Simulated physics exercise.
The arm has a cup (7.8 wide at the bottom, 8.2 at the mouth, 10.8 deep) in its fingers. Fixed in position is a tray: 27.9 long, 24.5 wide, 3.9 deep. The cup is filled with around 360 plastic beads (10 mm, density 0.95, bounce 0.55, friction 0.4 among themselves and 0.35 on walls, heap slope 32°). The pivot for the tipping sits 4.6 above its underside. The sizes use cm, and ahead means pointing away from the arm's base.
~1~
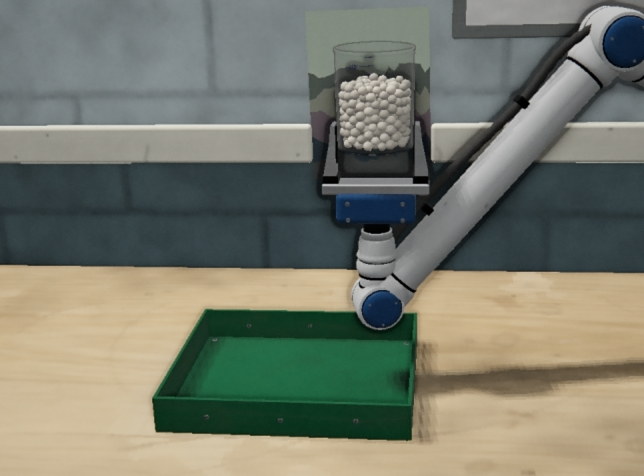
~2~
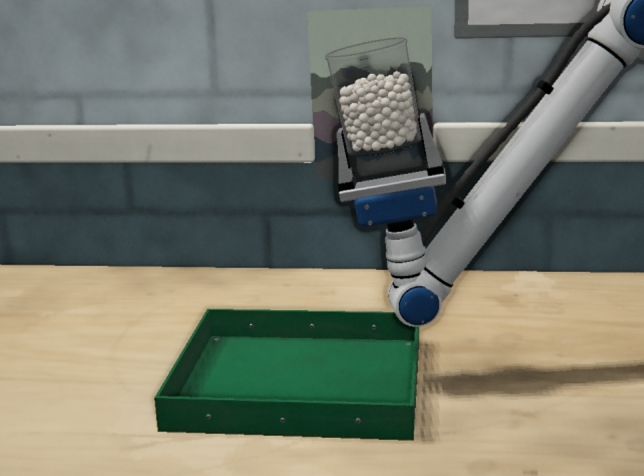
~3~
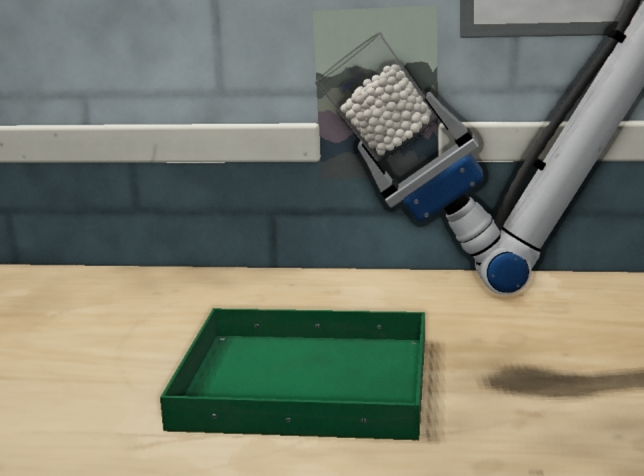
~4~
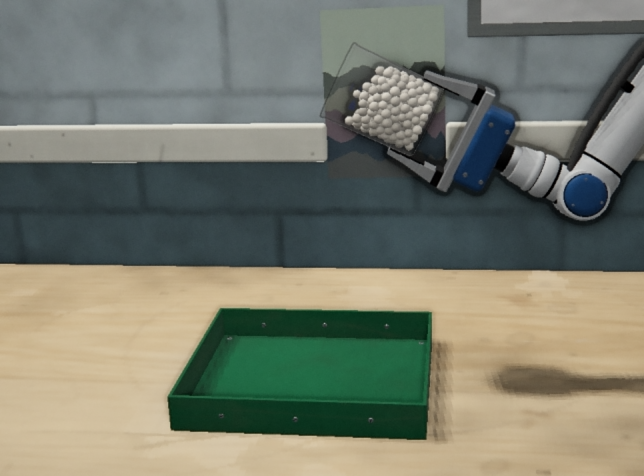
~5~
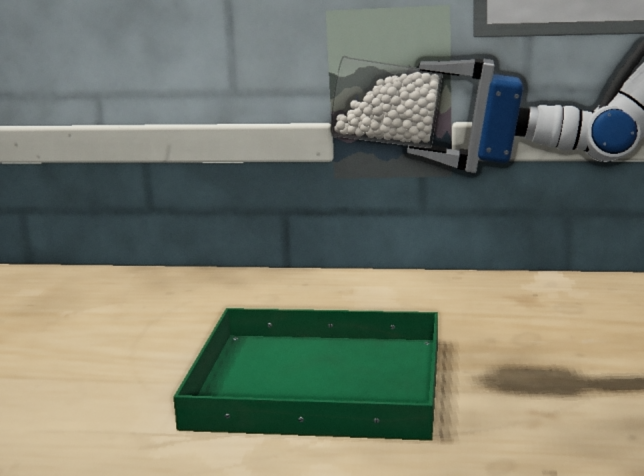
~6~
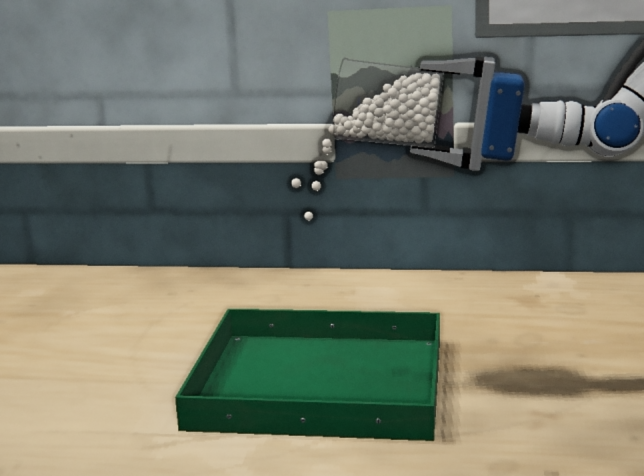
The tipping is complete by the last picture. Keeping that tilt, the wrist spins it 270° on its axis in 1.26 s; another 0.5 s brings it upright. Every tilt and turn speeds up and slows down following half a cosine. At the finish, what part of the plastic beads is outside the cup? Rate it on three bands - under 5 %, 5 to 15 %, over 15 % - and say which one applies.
The top band, over 15 %.
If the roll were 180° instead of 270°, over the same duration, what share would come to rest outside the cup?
Then about 30 percent.
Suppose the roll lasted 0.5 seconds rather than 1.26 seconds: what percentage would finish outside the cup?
With that change you'd see near 20 per cent.
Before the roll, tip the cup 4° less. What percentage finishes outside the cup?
I'd put it at close to 20 per cent.
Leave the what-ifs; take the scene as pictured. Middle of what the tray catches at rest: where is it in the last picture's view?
Roughly pixel (279, 376).
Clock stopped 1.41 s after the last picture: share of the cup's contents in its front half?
The answer works out at some 65 percent.
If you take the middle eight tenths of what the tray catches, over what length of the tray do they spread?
22 cm.
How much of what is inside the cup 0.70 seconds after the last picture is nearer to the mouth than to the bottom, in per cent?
Something near 40 in a hundred.
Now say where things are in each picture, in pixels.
Cup middle at (375, 98), upright; upper third of the load around (375, 93), from x 345 to 405, top at y 80; 356 in the cup, in the first picture.
Cup middle at (376, 98), tipped 10°; upper third of the load around (378, 92), from x 345 to 415, top at y 75, in the second picture.
Cup middle at (378, 99), tipped 36°; upper third of the load around (386, 92), from x 345 to 425, top at y 70, in the third picture.
Cup middle at (383, 101), tipped 64°; upper third of the load around (395, 90), from x 350 to 435, top at y 70, in the fourth picture.
Cup middle at (388, 104), tipped 81°; upper third of the load around (407, 92), from x 340 to 435, top at y 75, in the fifth picture.
Cup middle at (390, 104), tipped 83°; upper third of the load around (412, 95), from x 295 to 435, top at y 80; 348 in the cup, 8 in flight or on a rim, in the sixth picture.
Then, 0.70 s later, tipped 83°, highest piece 37 above the table; 303 in the cup, 28 in the tray, 25 in flight or on a rim.
Then, 1.41 s later, tipped 66°, highest piece 35 above the table; 235 in the cup, 111 in the tray, 2 on the table or floor, 8 in flight or on a rim.
Then, 1.96 s later, upright, highest piece 38 above the table; 234 in the cup, 120 in the tray, 2 on the table or floor.
Then, 2.66 s later, upright, highest piece 38 above the table; 234 in the cup, 120 in the tray, 2 on the table or floor.
At rest, 234 in the cup, 120 in the tray, 2 on the table or floor. That is 34 % outside the cup.
